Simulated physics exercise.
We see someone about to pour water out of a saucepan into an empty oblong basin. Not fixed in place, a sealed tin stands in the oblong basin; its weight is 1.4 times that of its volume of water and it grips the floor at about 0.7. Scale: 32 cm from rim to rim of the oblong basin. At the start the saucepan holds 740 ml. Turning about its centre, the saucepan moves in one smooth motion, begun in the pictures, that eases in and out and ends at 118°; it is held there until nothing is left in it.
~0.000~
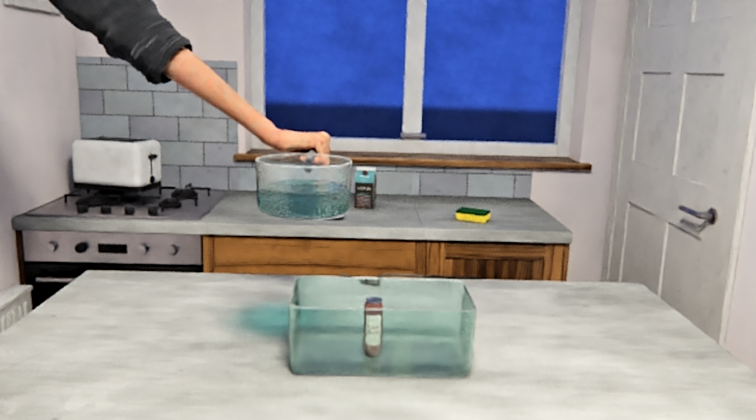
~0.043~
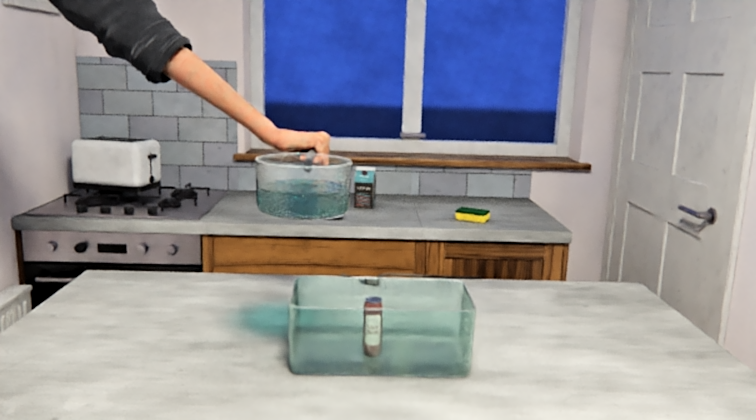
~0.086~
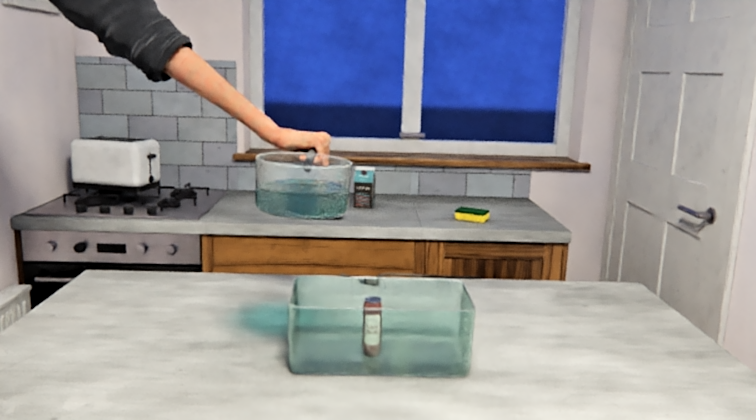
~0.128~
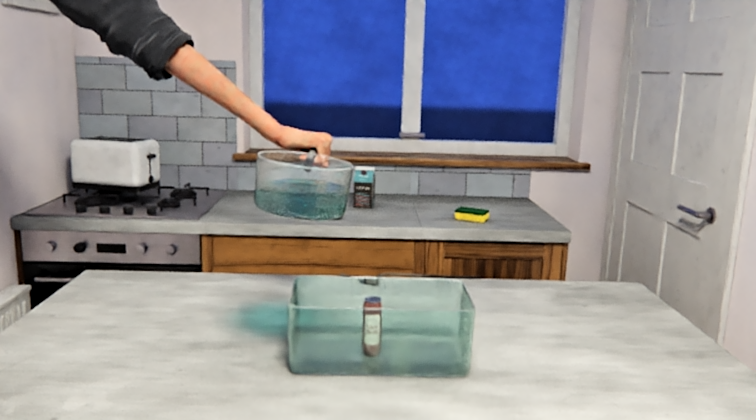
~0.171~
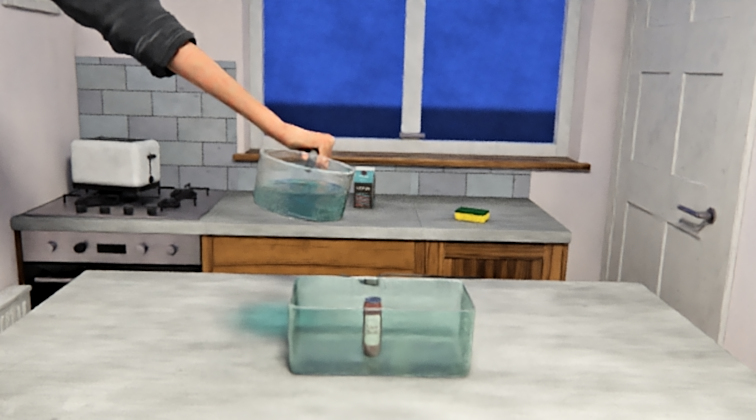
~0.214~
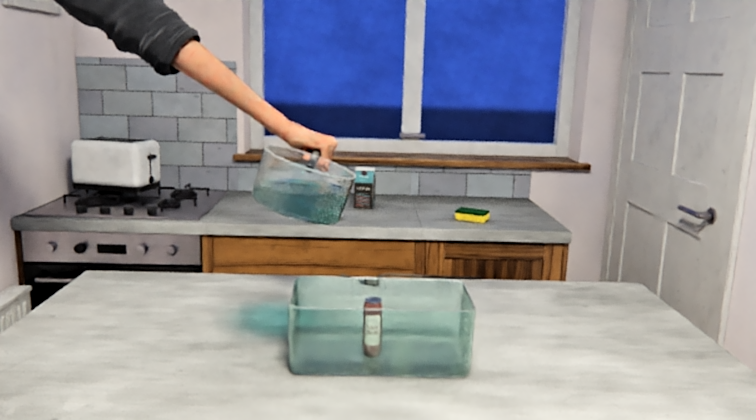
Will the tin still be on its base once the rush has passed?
It ends up erect.
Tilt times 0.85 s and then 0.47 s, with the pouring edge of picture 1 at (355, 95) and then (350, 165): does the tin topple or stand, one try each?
Run one: It does not tip. Run two: It tumbles.
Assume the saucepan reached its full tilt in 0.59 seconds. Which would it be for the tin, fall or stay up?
The tin tumbles.
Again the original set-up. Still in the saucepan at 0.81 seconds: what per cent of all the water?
Around 8 in a hundred is still there.
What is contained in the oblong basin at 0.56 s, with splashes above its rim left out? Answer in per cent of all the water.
Some 2 per cent.
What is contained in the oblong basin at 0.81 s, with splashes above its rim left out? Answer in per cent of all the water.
About 76 per cent.
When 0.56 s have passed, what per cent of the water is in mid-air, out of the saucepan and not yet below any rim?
Near 46 per cent of it all.
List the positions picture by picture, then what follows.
Tilt 0°; pouring edge (351, 163); surface from (260, 186) to (348, 188); the oblong basin's rim runs from (293, 292) to (470, 296); the tin's top is at (374, 302), in the first frame.
Tilt 1°; pouring edge (351, 163); surface from (259, 185) to (348, 188), in the second frame.
Tilt 3°; pouring edge (351, 165); surface from (259, 185) to (348, 188), in the third frame.
Tilt 6°; pouring edge (352, 168); surface from (258, 184) to (347, 188), in the fourth frame.
Tilt 11°; pouring edge (354, 172); surface from (258, 184) to (348, 189), in the fifth frame.
Tilt 18°; pouring edge (355, 178); surface from (256, 183) to (349, 190), in the sixth frame.
After 0.56 s the tilt is 86° and 52 per cent is still to pour; the tin stands where it began.
After 0.81 s the tilt is 117° and 8 per cent is still to pour; the tin stands where it began.
After 1.07 s the tilt is 118° and 0 per cent is still to pour; the tin stands where it began.
After 1.35 s the tilt is 118° and 0 per cent is still to pour; the tin stands where it began.
In the end the tin stands where it began.
